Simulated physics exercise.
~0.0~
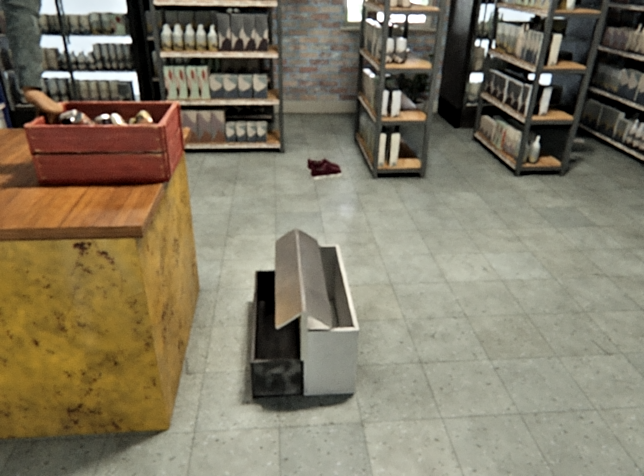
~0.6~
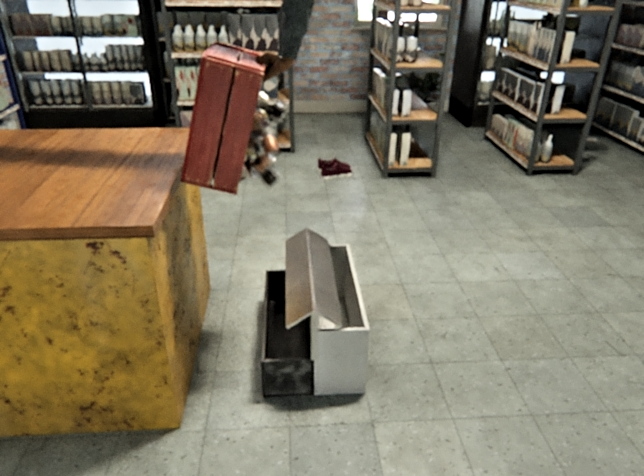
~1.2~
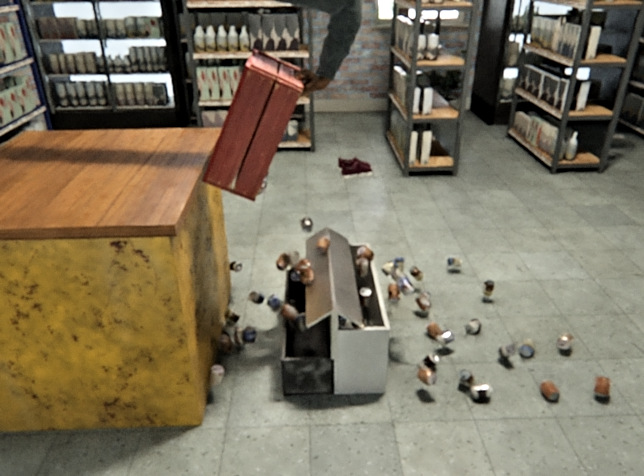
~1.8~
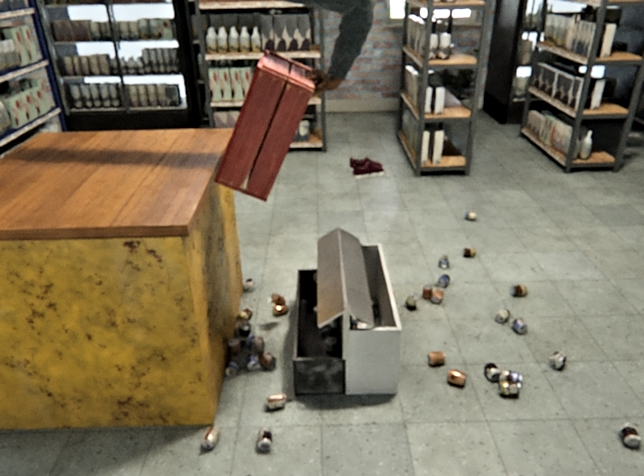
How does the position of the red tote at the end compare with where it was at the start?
At the start the red tote sits upright on the wooden top of the yellow bench. By the end it is held steeply tipped in the air just off the bench's right edge, farther to the right.
